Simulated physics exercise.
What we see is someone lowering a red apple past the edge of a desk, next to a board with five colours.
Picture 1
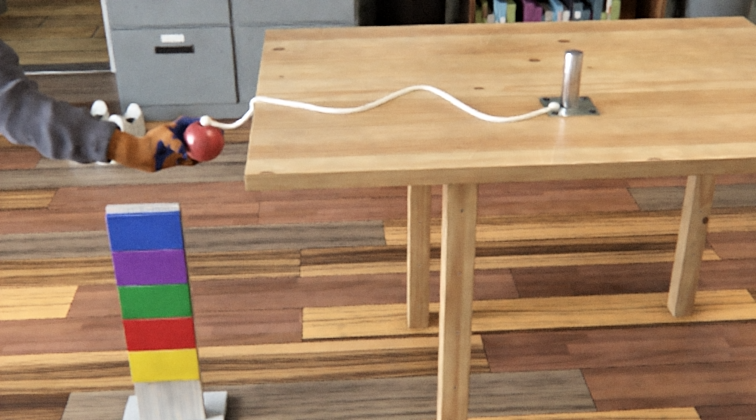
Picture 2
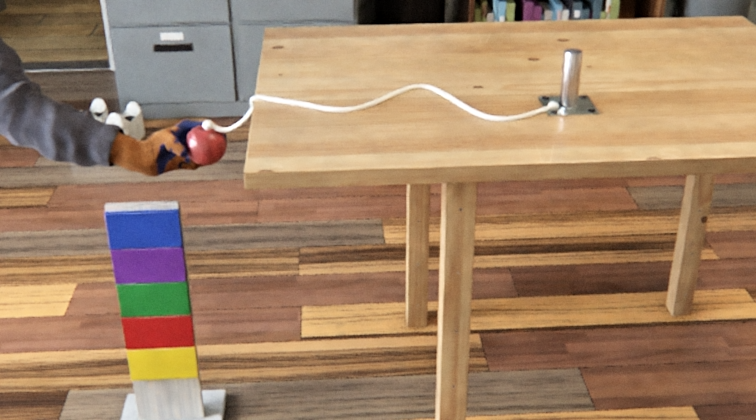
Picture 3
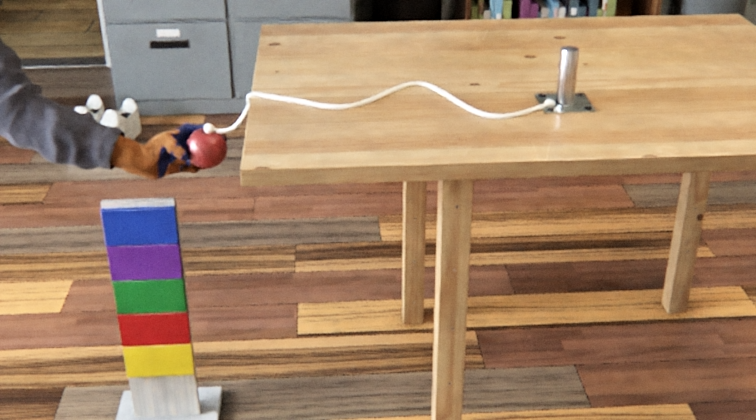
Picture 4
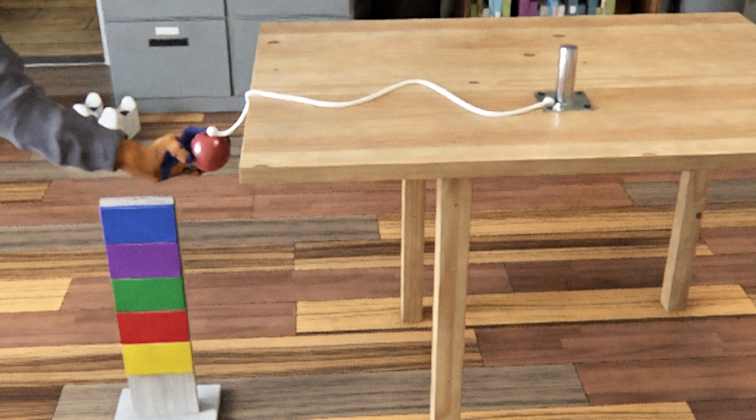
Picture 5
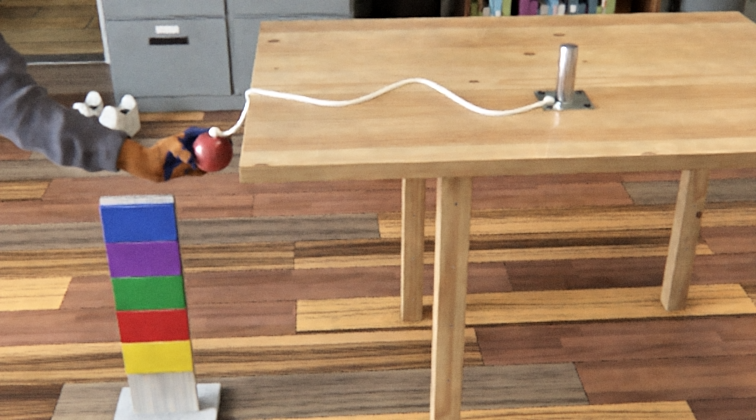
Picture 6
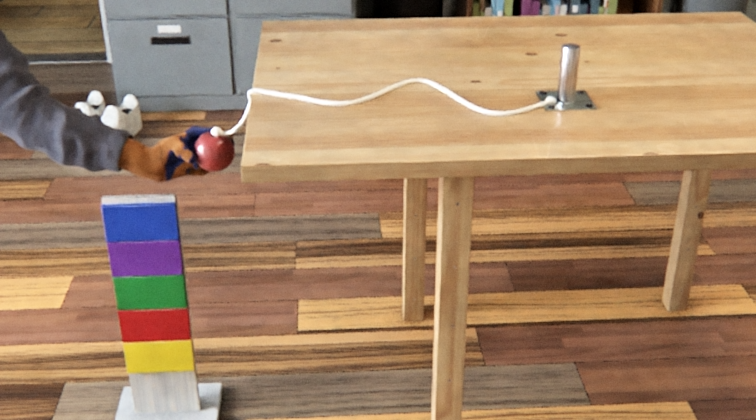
A gloved hand holds a red ball on a white cord beside a table, barely moving.
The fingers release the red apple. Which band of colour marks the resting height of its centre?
The purple band marks it.
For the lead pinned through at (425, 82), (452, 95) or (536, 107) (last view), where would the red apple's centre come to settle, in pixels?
Roughly (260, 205), (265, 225) and (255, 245).
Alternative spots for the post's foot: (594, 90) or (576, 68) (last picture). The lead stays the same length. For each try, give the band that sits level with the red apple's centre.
In turn, blue and then blue.
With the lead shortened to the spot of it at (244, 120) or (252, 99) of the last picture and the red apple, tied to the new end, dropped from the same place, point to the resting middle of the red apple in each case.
Case by case: (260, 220), then (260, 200).
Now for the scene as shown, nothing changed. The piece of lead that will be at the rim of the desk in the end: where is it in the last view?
The bit in question sits close to (333, 104).
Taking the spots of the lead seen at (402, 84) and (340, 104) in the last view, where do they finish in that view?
Around (342, 94), then around (259, 92).
Soon after, apple near (277, 252); level with purple.
After that, apple near (245, 250); level with purple.
In the end, apple near (256, 252); level with purple. At purple.
